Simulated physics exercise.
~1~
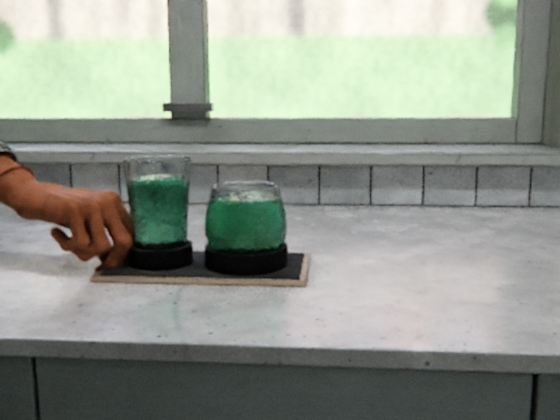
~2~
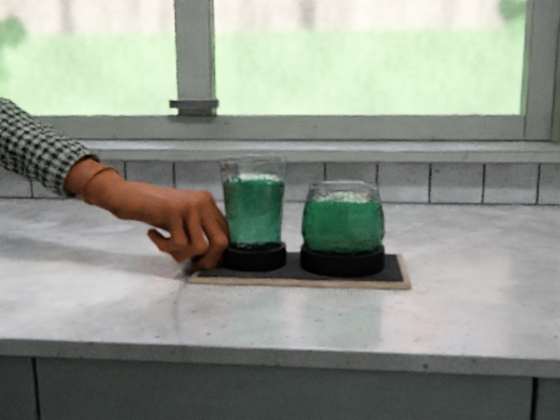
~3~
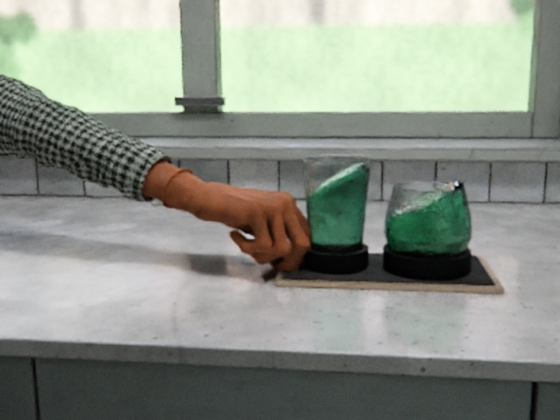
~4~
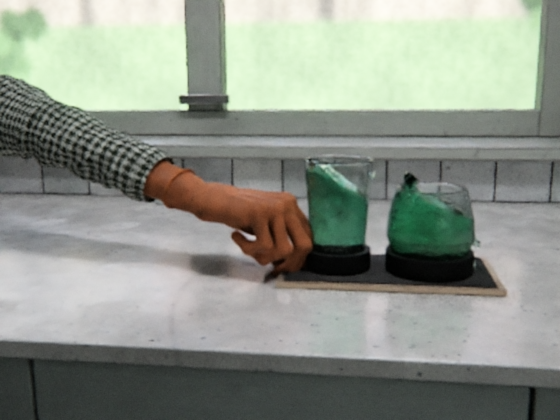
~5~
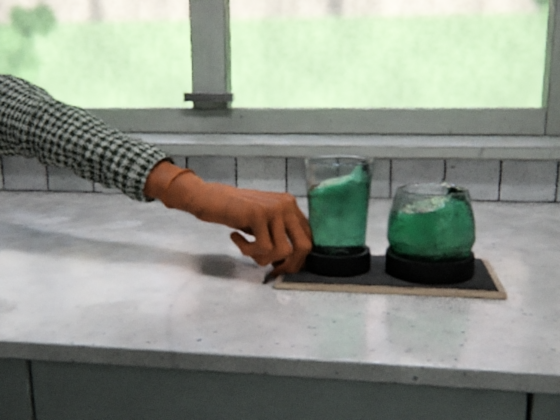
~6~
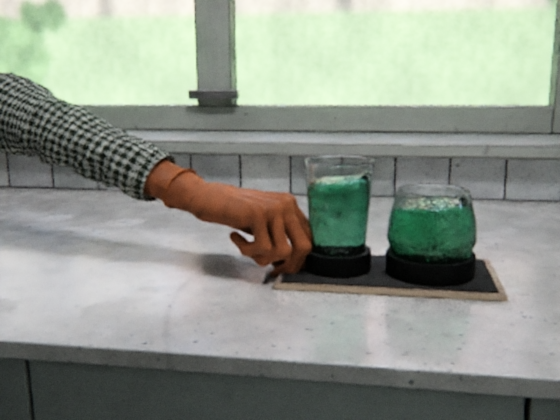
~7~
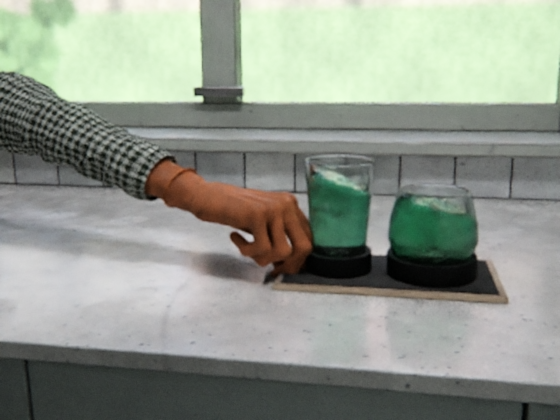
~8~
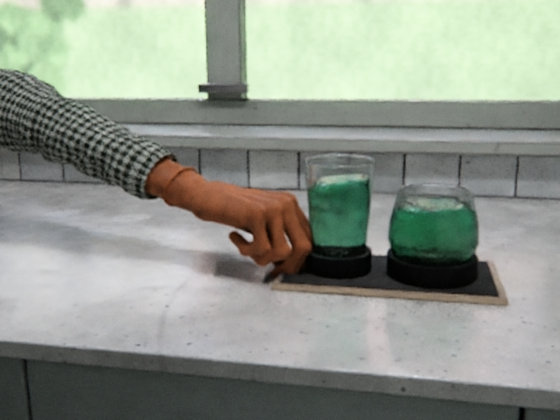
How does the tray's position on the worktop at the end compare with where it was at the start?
The tray starts left of the middle of the view and ends well over to the right, with the hand still at its left end.
